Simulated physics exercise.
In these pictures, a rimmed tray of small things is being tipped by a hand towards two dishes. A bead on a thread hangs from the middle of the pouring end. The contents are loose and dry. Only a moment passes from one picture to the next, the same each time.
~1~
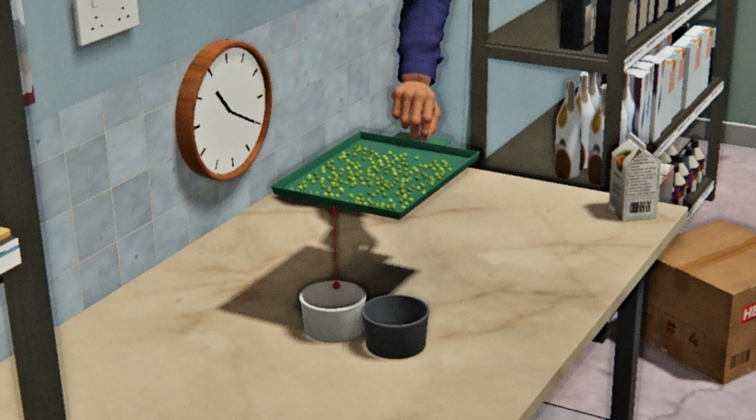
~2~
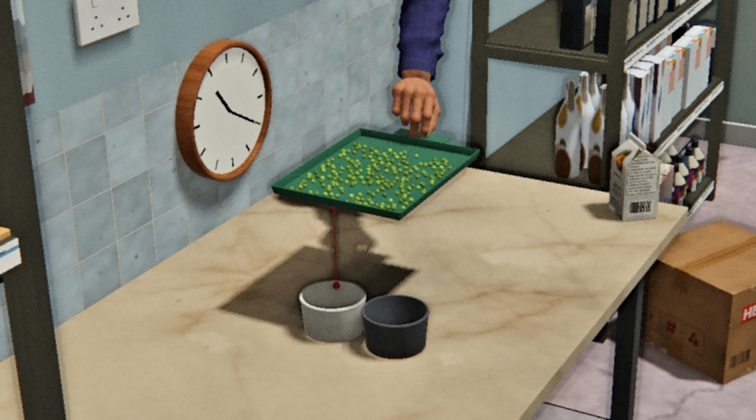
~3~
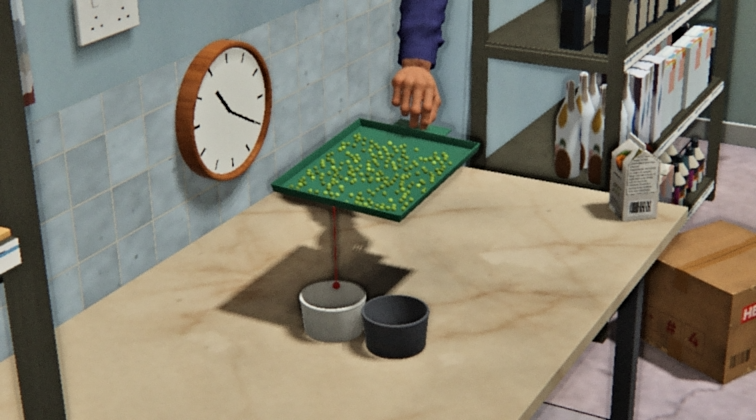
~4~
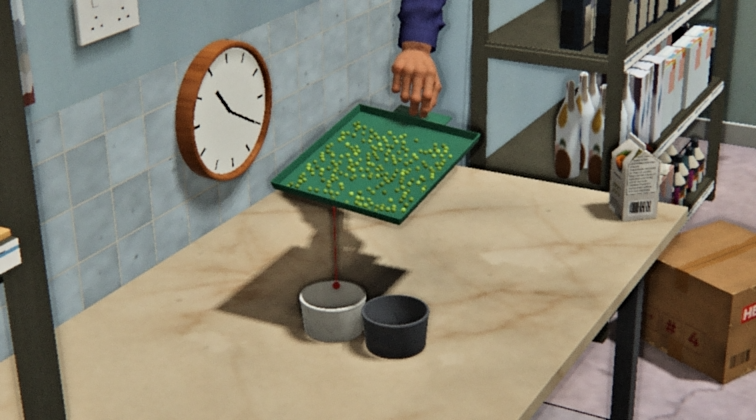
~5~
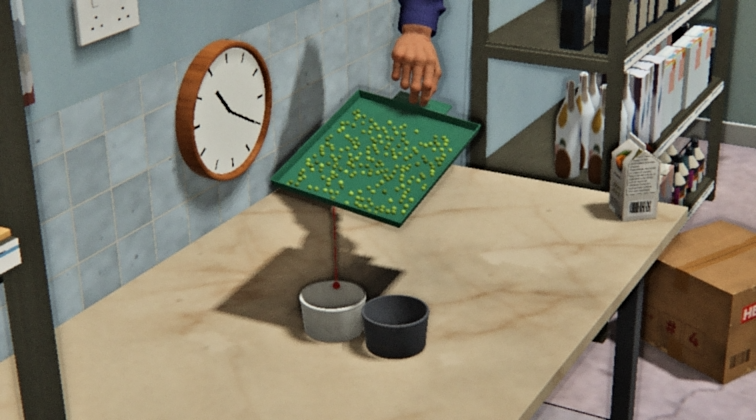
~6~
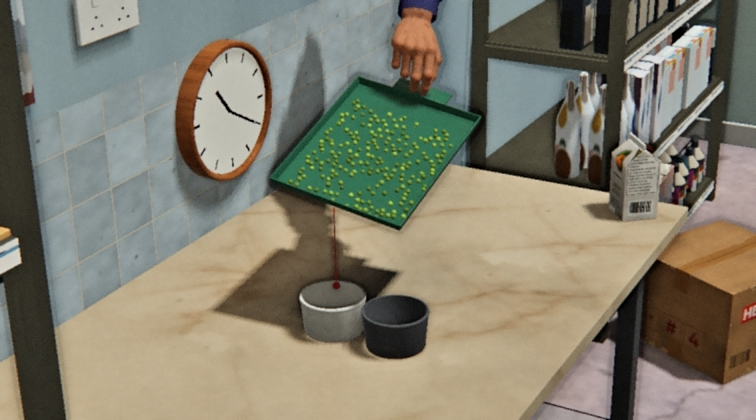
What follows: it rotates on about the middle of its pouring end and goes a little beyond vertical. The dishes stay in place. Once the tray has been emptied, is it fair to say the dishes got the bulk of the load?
Yes, they got more than half.
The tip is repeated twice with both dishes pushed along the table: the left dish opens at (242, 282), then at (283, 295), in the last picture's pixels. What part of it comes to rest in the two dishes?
I'd say about 0 percent, followed by about 20 percent.
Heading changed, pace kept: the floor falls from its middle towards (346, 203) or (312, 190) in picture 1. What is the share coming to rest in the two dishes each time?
30 % then 0 %, roughly.
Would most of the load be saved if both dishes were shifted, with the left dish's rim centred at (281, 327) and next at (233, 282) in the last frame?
The first place gets a lesser share, the second a lesser share.
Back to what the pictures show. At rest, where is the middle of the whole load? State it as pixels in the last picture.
About (394, 342).
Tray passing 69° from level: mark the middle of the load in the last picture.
Close to (383, 223).
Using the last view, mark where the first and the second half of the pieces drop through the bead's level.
The first part passes (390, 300); everything after passes (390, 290).
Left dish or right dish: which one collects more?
That would be the right of the two, then.
Just after the last frame, tray tipped steeply; the larger part on the tray; about a tenth in the right dish; just a few outside both; roughly a quarter in the air.
A moment on, tray tipped past a quarter turn; about a tenth on the tray; roughly half in the right dish; just a few in the left dish; about a tenth outside both; roughly a third in the air.
Further on, tray tipped past a quarter turn; the larger part in the right dish; just a few in the left dish; about a tenth outside both.
When it is over, tray tipped past a quarter turn; the larger part in the right dish; just a few in the left dish; about a tenth outside both.
